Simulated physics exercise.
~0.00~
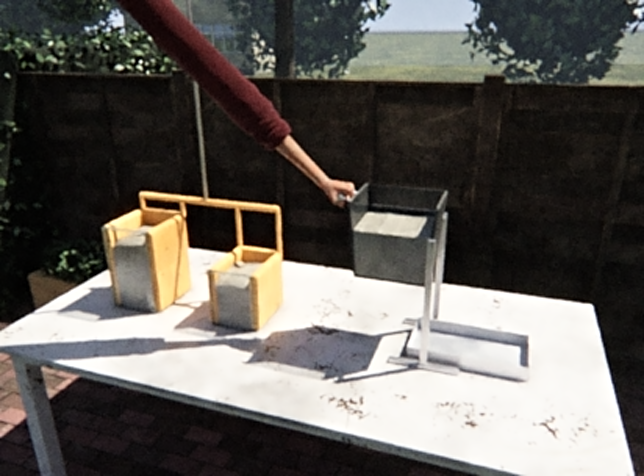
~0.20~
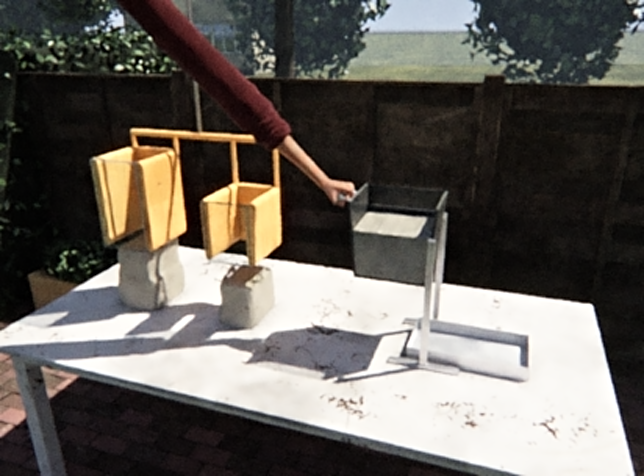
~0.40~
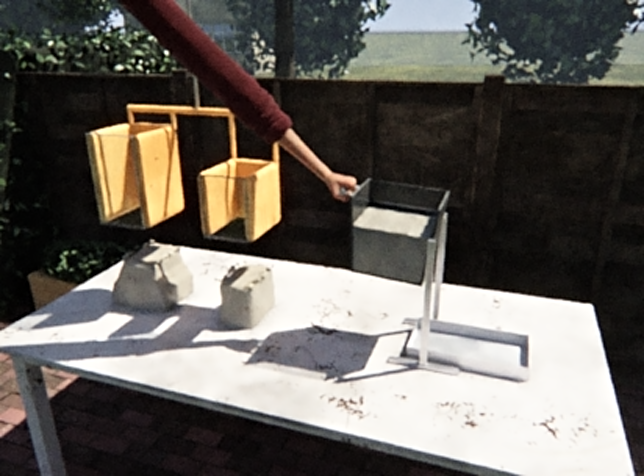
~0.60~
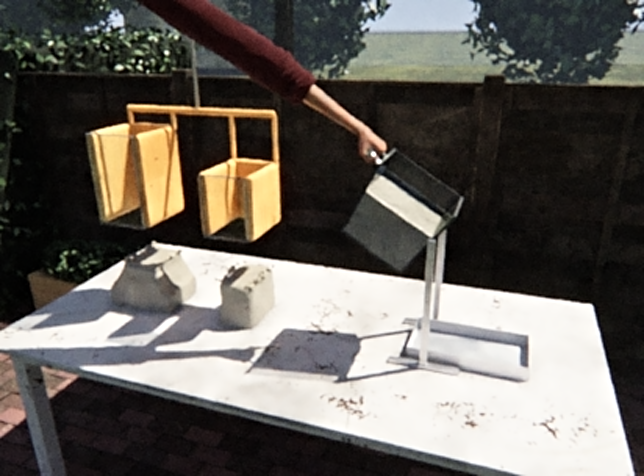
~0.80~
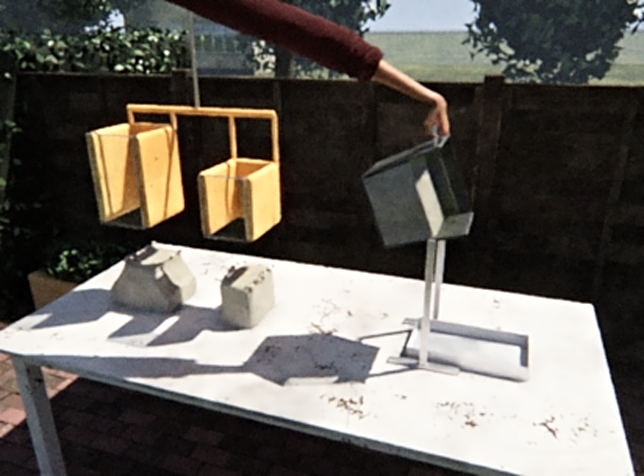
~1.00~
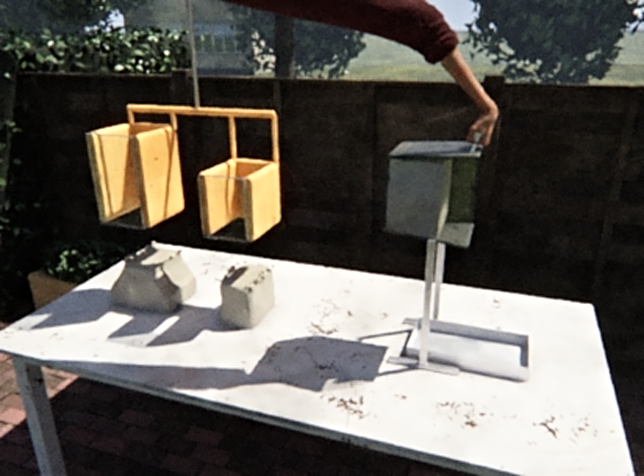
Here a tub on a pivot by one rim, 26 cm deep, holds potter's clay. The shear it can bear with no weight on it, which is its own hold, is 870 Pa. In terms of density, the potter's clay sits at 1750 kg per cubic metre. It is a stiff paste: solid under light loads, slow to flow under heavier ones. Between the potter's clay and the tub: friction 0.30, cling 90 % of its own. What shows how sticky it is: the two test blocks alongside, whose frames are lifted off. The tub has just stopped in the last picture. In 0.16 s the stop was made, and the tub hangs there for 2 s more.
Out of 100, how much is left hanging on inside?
Around 98 out of 100.
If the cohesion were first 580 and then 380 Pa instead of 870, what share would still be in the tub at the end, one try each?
Try one gives 60 per cent, try two gives 55 per cent.
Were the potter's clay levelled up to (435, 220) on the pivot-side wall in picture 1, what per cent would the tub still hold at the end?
60 %.
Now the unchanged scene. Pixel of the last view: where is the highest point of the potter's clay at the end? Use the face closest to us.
(416, 186).
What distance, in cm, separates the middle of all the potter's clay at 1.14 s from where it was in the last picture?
Shift: Some 2 cm.
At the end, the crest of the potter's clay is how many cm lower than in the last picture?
Roughly 8 cm.
After 1.14 s, the tub is at 91 degrees and holds 100 %.
After 1.31 s, the tub is at 91 degrees and holds 100 %.
After 1.48 s, the tub is at 91 degrees and holds 99 %.
After 1.65 s, the tub is at 91 degrees and holds 98 %.
After 3.00 s, the tub is at 91 degrees and holds 98 %.
